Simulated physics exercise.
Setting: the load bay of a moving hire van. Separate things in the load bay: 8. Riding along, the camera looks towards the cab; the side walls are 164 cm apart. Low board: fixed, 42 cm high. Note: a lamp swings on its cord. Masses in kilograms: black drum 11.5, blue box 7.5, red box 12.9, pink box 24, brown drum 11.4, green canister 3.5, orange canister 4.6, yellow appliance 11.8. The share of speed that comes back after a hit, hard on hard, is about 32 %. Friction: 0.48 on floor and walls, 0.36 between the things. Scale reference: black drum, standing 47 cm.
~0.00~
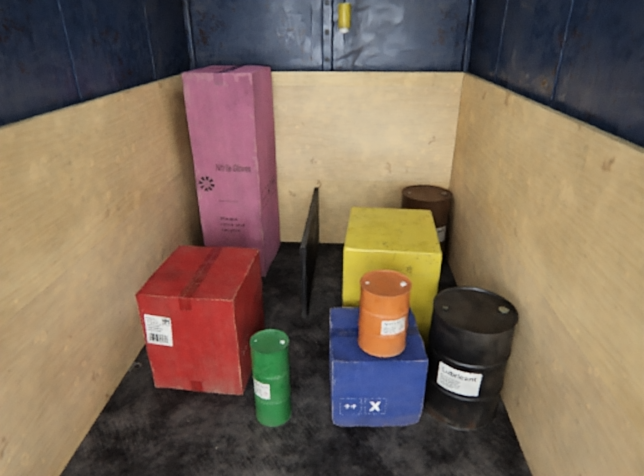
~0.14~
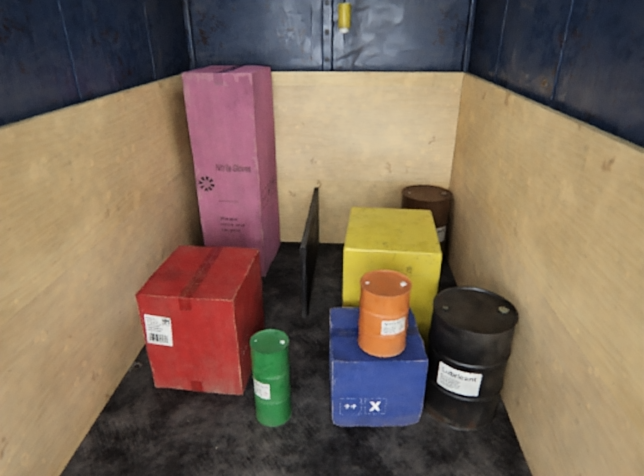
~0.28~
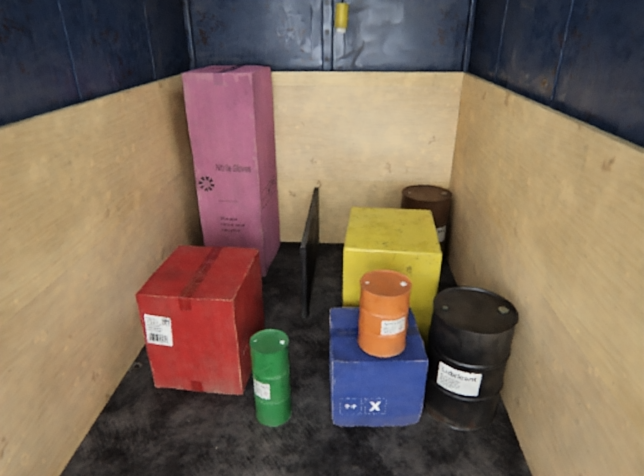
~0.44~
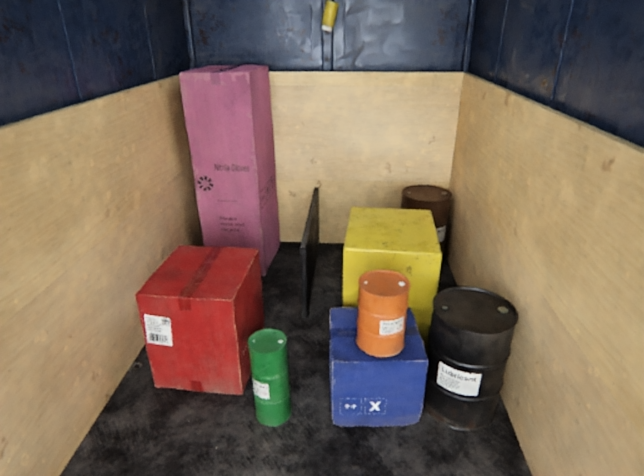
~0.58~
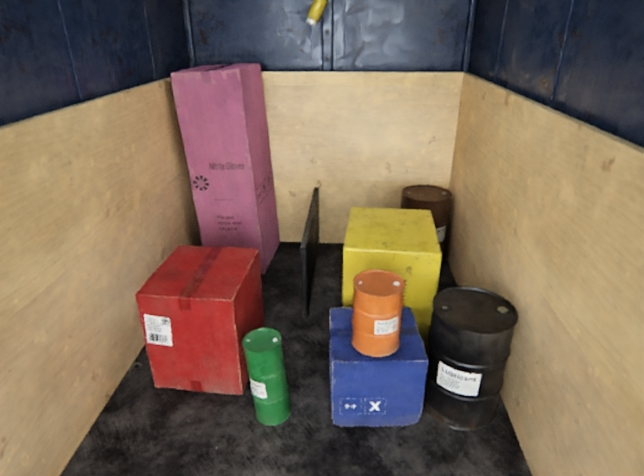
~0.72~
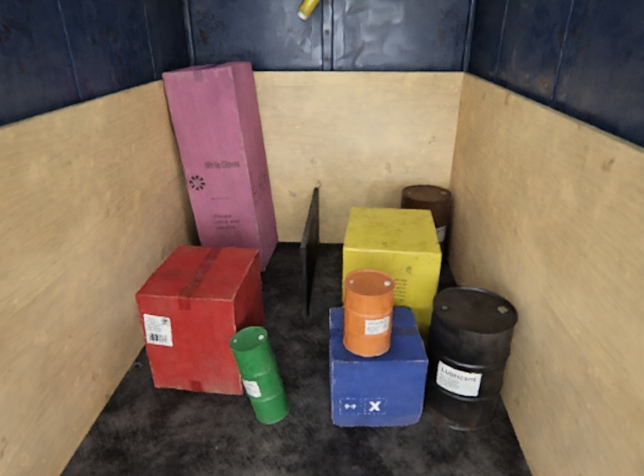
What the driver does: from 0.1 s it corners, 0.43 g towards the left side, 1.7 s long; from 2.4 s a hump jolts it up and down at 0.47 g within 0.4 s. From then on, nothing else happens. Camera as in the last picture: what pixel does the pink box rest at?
Near (237, 172) in pixels.
Around 1.02 s, force 0.43 g left; pink box at 5° to upright near (229, 170); green canister on its side; orange canister shifted 17 cm.
Around 1.32 s, force 0.43 g left; orange canister now down from a stack or step; pink box at 5° to upright near (229, 170); green canister on its side.
Around 1.72 s, force 0.14 g left; pink box at 5° to upright near (229, 170); green canister on its side; red box shifted 13 cm.
Around 2.72 s, force 0.38 g jolt; green canister on its side; red box shifted 14 cm.
Finally (3.9 s), down from a stack or step, orange canister; on their side or leaning hard in the load bay, green canister; the other 6 still in place (within 15 cm). Final places as that camera would see them, pink box near (237, 172).
